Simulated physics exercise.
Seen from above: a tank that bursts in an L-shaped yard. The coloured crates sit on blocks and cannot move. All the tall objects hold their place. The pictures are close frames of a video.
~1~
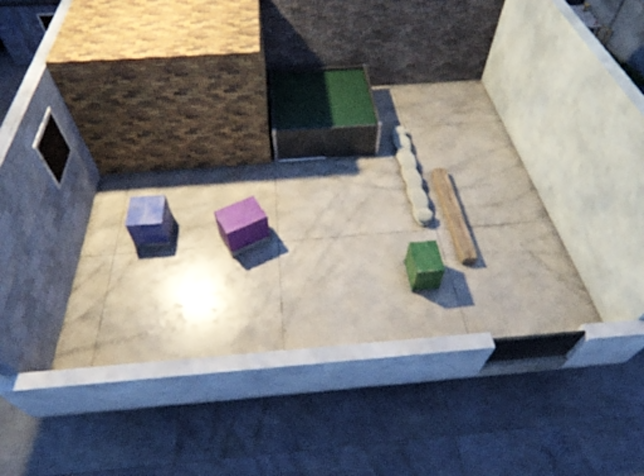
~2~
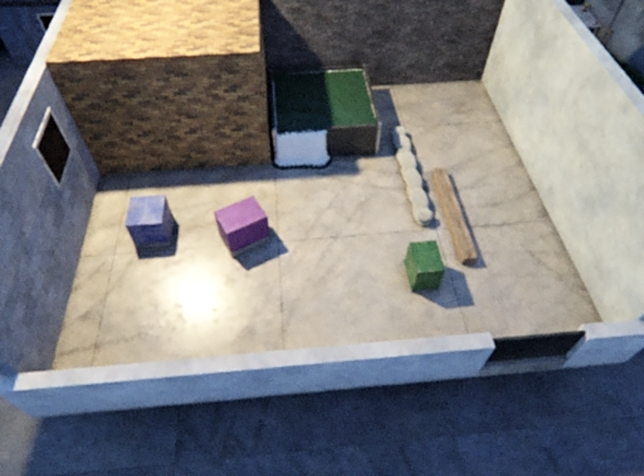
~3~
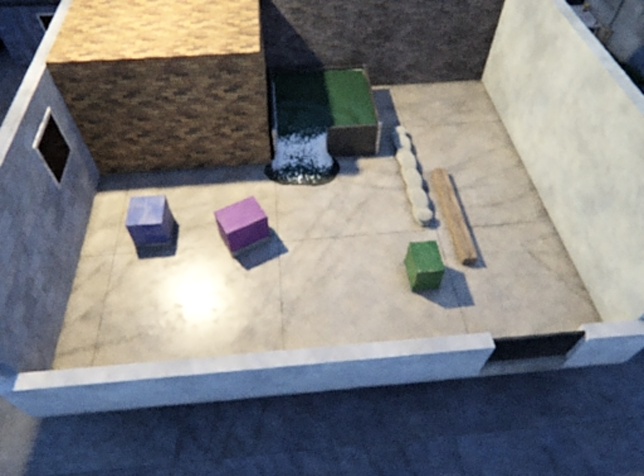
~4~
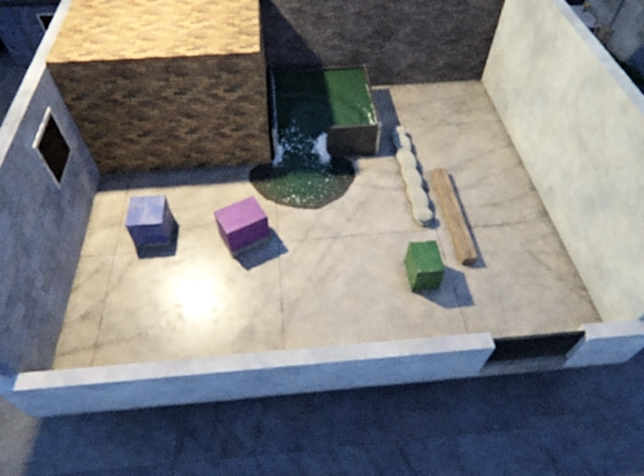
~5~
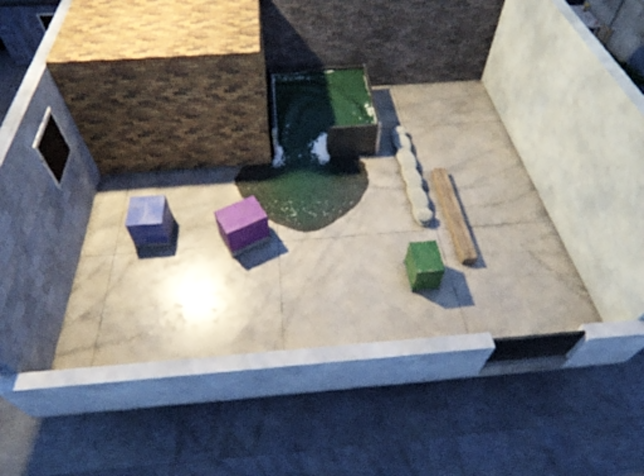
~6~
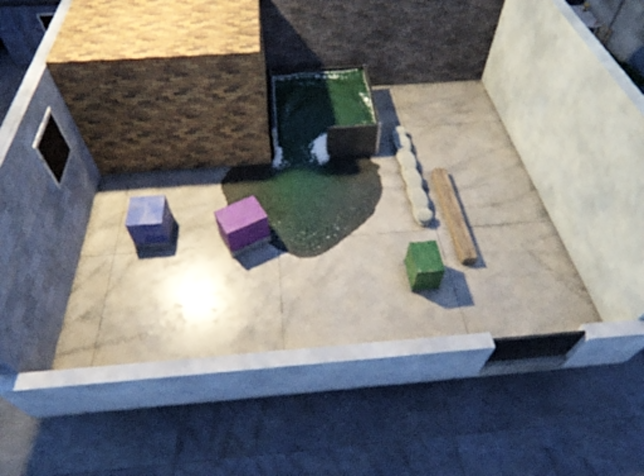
Green water pours from a burst tank and spreads across the yard floor past a purple block.
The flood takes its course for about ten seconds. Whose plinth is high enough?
In the end: The green crate gets wet; the purple crate gets wet; the blue crate gets wet.
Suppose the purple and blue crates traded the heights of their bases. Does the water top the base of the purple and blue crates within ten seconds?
My reading: The purple one is topped, the blue one is soaked.
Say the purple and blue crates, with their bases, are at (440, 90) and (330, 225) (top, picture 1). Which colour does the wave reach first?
That is the blue-painted one.
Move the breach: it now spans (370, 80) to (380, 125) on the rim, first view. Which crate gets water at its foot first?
I say the green-painted one.
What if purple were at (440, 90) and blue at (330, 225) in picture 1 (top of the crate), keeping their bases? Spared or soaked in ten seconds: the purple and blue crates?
Purple keeps dry, blue takes water.
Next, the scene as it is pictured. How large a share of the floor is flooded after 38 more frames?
Close to 70 %.
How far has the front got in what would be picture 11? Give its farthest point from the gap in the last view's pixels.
At about (273, 372).
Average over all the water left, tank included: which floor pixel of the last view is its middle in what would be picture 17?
At about (312, 176).
A moment on, water covers 25 % of the floor; the green crate water round its plinth, the purple crate water round its plinth, the blue crate water round its plinth.
Next, water covers 40 % of the floor; the green crate water round its plinth, the purple crate water round its plinth, the blue crate water round its plinth.
Then, water covers 55 % of the floor; the green crate water round its plinth, the purple crate water round its plinth, the blue crate water round its plinth.
Later, water covers 70 % of the floor; the green crate water round its plinth, the purple crate water round its plinth, the blue crate water round its plinth.
In the end, water covers 90 % of the floor; the green crate was topped, the purple crate was topped, the blue crate was topped.
